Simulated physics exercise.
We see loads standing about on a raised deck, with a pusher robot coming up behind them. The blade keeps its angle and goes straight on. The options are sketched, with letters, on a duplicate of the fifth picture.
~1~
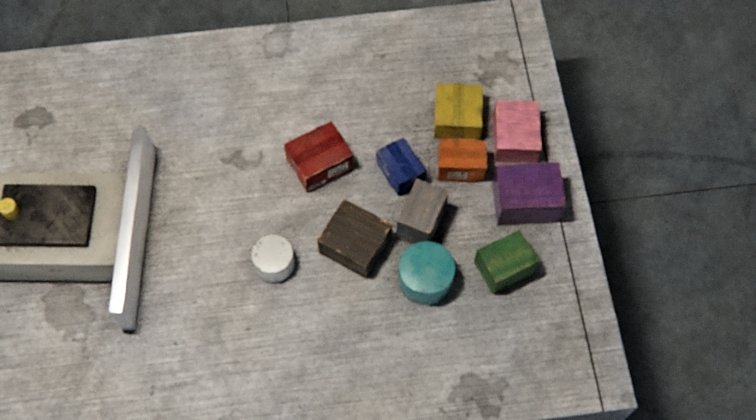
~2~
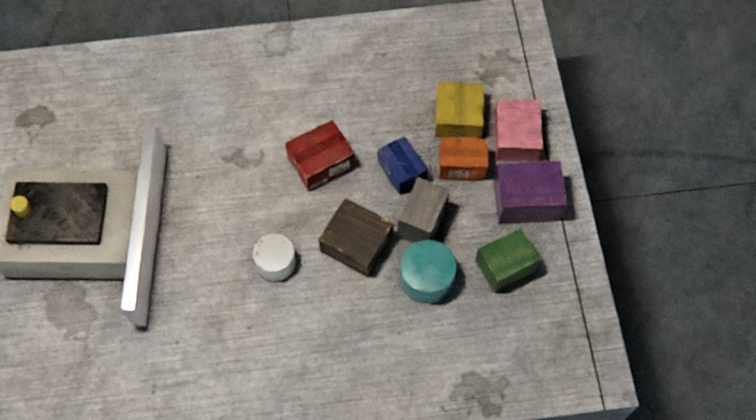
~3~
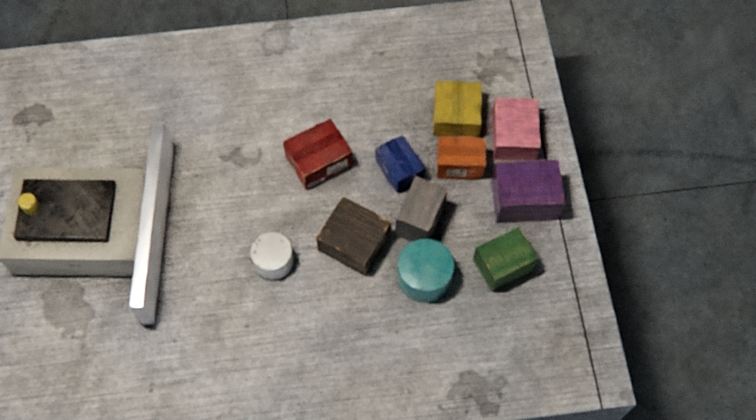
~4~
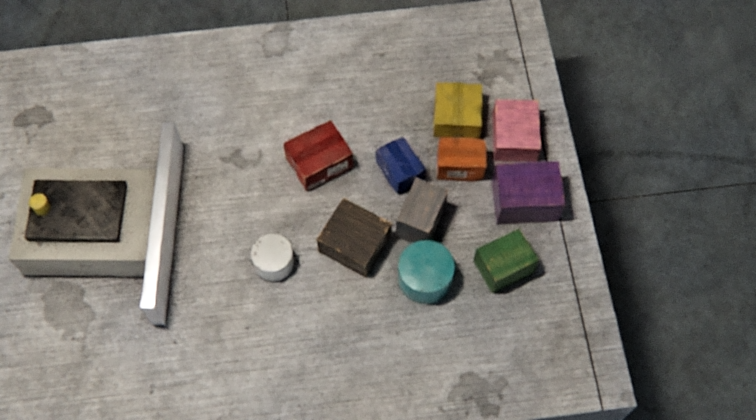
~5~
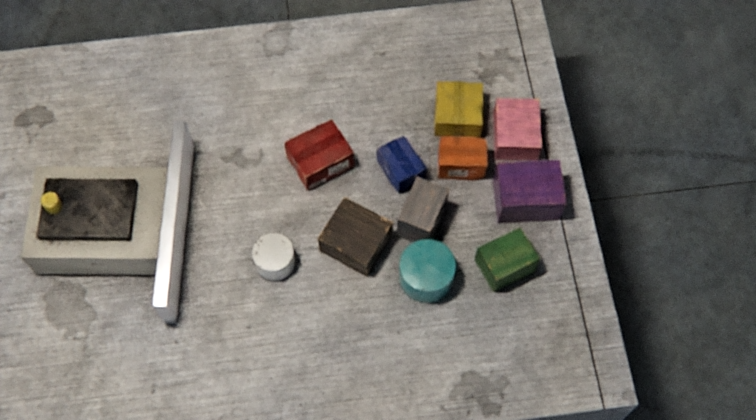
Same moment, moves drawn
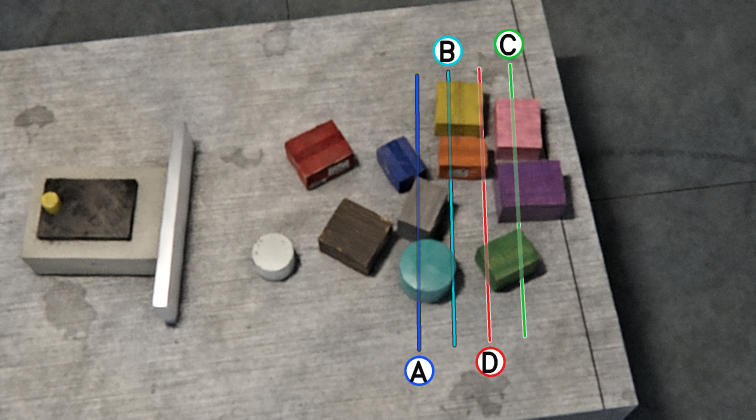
A pale pusher robot with a black top, a yellow knob and a long silver blade sits at the left of a worn grey deck, seen from above. To its right stand a white cylinder, red, blue, black and grey blocks, a teal cylinder, and yellow, orange, pink, purple and green blocks. The robot creeps steadily rightward, blade first, while the loads stay still.
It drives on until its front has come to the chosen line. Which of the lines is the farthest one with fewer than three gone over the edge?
At D, and not beyond.
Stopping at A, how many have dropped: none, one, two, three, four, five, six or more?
The count is none.
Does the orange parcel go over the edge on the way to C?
Yes.
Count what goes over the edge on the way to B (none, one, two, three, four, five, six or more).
In all, none.
On the marked copy, A at (418, 204); B at (451, 200); C at (517, 192); D at (484, 196).
Taking D. A third of the way, robot (209, 196); white canister (311, 261); red parcel (331, 156).
Two thirds of the way, robot (322, 182); pink crate (540, 123); orange parcel (512, 156).
When it is over, robot (410, 172); purple crate over the edge; orange parcel over the edge; two fallen.
As for the rest, A is within the limit but short; B is within the limit but short; C drops five.
